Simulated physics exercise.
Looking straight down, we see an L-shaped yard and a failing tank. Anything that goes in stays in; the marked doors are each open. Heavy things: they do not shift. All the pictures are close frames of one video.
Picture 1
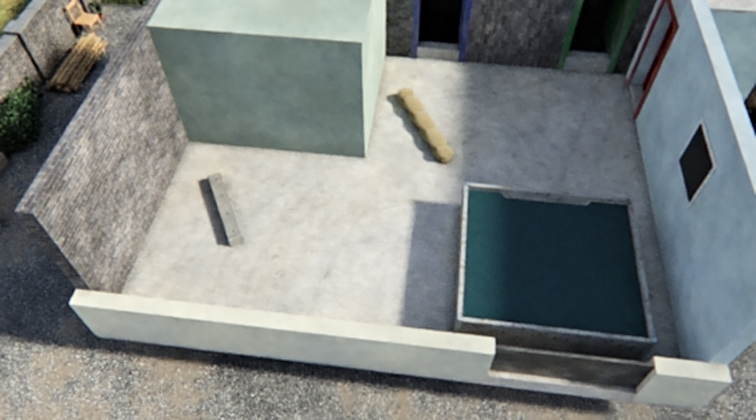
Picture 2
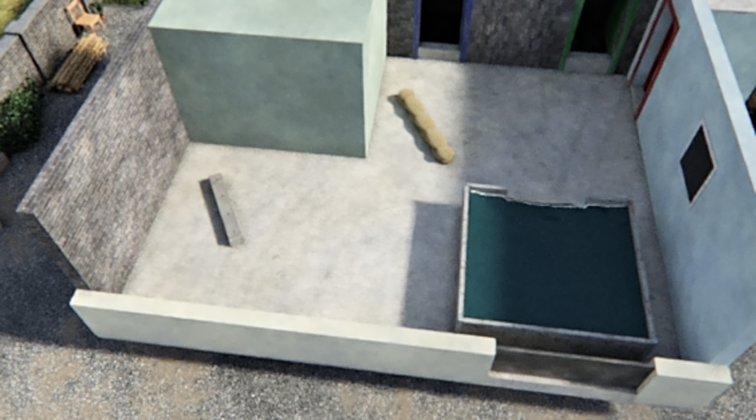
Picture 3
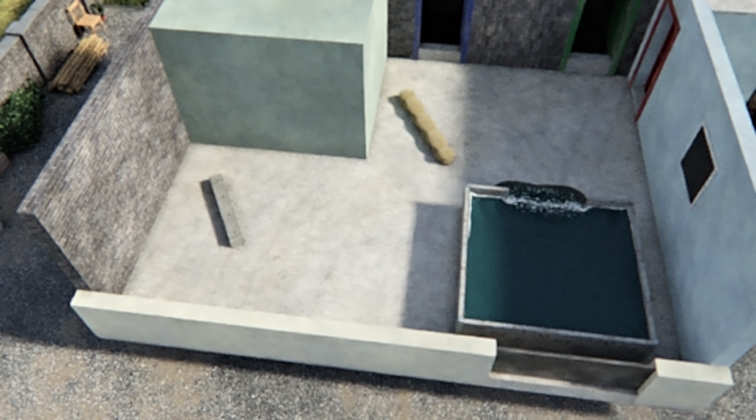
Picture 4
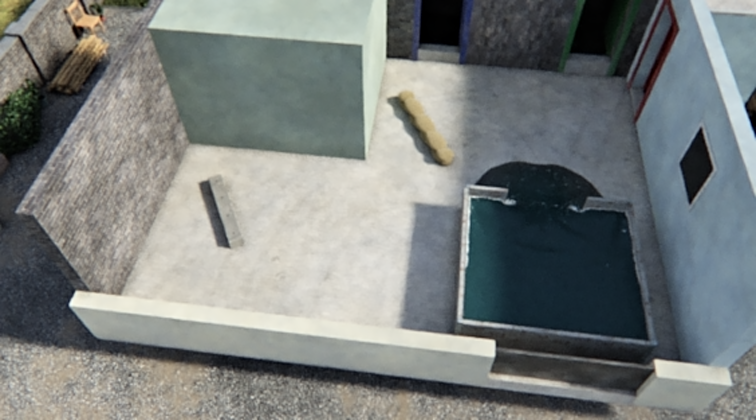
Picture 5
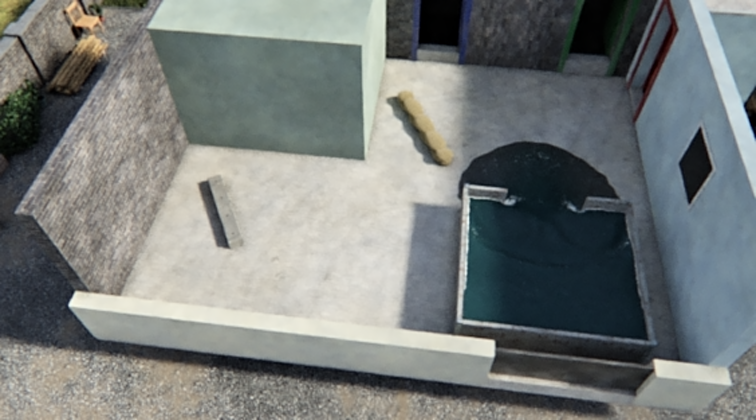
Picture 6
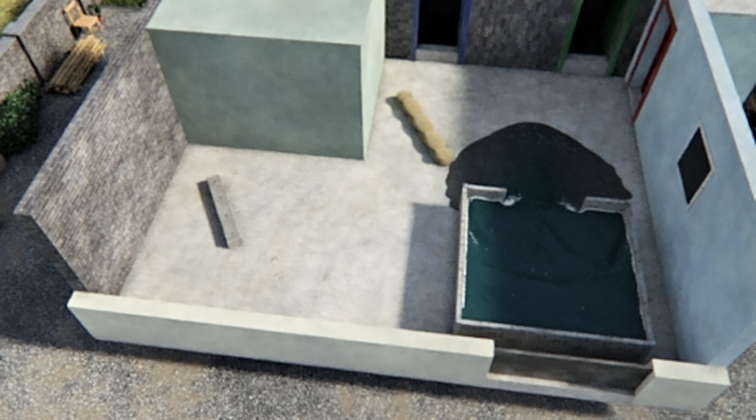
Dark water pours through a gap in the far side of an open tank and spreads over the pale floor of a walled yard, seen from high above by a still camera. The grey-rimmed tank sits at right, with a tan roll behind it, a pale green block and a narrow grey slab at left. The wet patch widens into a dark fan, reaching the roll's near end.
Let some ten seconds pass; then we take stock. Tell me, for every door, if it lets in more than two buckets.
Outcome: Red door: More than two buckets, blue door: Two buckets or fewer, green door: Two buckets or fewer.
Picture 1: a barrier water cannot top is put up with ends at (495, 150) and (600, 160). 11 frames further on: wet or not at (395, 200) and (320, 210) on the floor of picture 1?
Inundated; unwetted.
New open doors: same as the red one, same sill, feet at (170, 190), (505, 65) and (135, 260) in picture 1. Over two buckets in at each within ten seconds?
The first misses the line, the next clears the line, the last misses the line.
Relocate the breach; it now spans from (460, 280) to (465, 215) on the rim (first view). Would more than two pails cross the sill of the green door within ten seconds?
Well, green door sits short of it, as far as I can tell.
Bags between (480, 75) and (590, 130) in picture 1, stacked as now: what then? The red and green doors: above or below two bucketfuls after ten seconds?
Note - red door: Above, green door: Below.
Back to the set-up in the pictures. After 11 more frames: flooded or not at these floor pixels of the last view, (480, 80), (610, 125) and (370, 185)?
Point by point: Inundated, inundated, not yet wet.
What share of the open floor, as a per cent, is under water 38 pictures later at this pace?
Around 60 percent.
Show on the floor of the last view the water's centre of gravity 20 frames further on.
I'd put my finger on (528, 191).
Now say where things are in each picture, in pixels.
Still water in the open tank at (550, 258), in the first picture.
The front is at a hidden place, out from the gap on the open tank's far side, in the second picture.
Water pours out on the open tank's far side and has run to a hidden place, in the third picture.
The front is at (516, 165), out from the gap on the open tank's far side, in the fourth picture.
The front is at (521, 145), out from the gap on the open tank's far side, in the fifth picture.
Water pours out on the open tank's far side and has run to (523, 126), in the sixth picture.
A moment on, water covers 25 % of the floor; the red door not reached, the blue door not reached, the green door not reached.
Next, water covers 35 % of the floor; the red door wet at the sill, nothing in, the blue door wet at the sill, nothing in, the green door wet at the sill, nothing in.
Then, water covers 40 % of the floor; the red door over two buckets in, the blue door wet at the sill, nothing in, the green door wet at the sill, nothing in.
Later, water covers 60 % of the floor; the red door far over two buckets in, the blue door wet at the sill, nothing in, the green door wet at the sill, nothing in.
In the end, water covers 70 % of the floor; the red door far over two buckets in, the blue door wet at the sill, nothing in, the green door wet at the sill, nothing in.
